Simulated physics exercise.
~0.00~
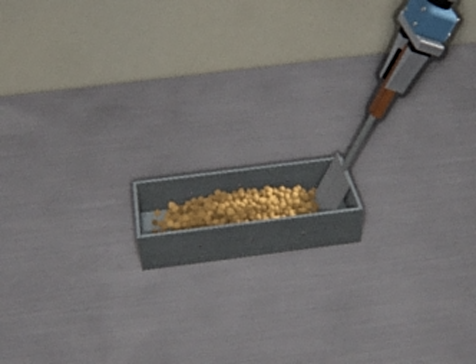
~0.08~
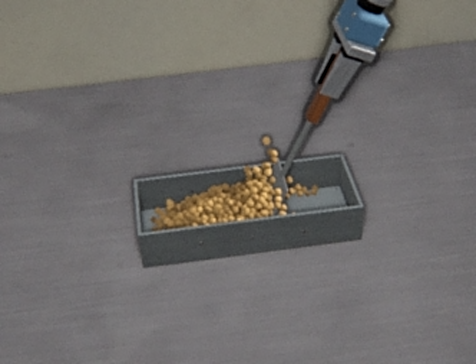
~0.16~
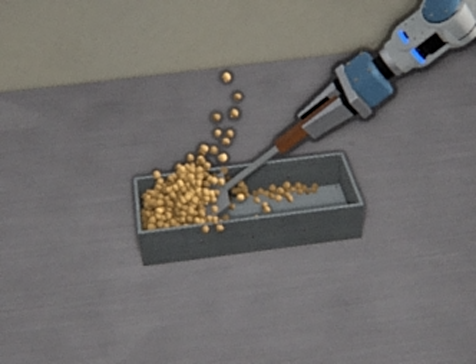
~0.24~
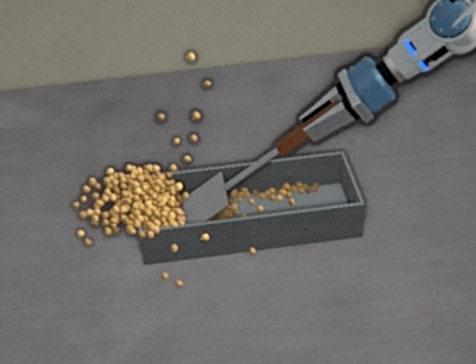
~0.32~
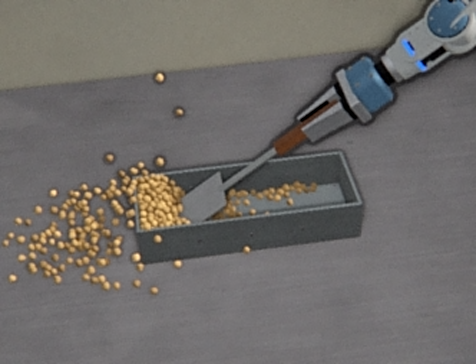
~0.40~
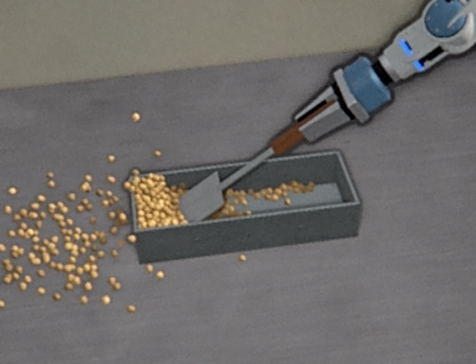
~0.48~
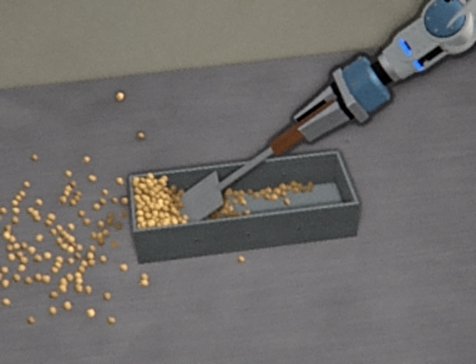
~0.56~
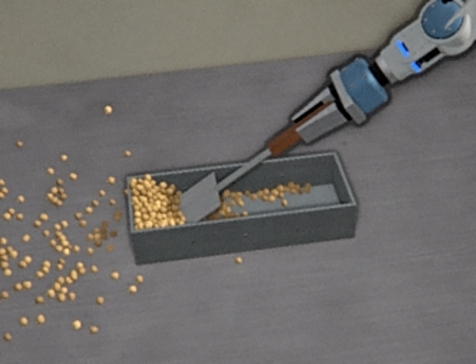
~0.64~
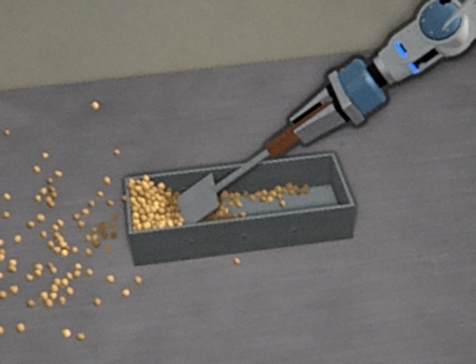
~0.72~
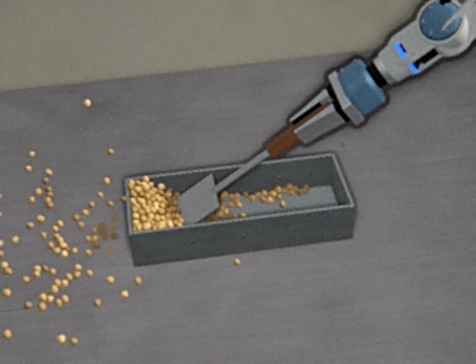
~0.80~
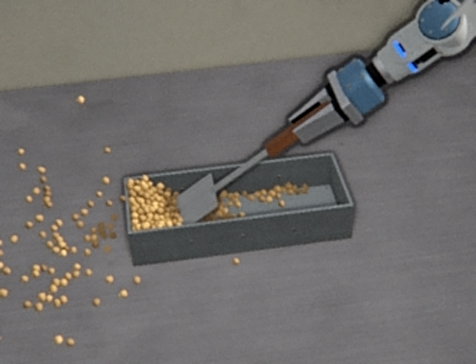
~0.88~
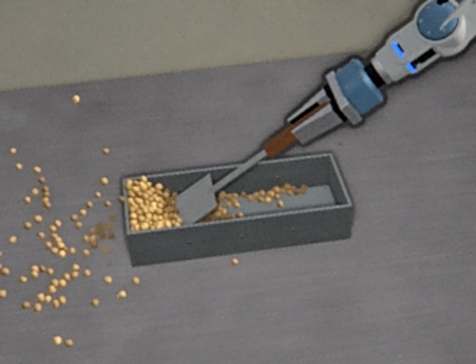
A robot arm holding a spatula starts at the right end of a grey roasting tin with a long, low bed of dried chickpeas in it. The blade sweeps left, piling the chickpeas into a steep heap while a few hop into the air. As the spatula tilts flatter near the left end, the heap bulges up and more pieces fly above it. The blade stops, and a large mass spills over the left edge, scattering across the grey surface. At the end the spatula rests still in the tin, with chickpeas packed at its left end and many strewn outside.
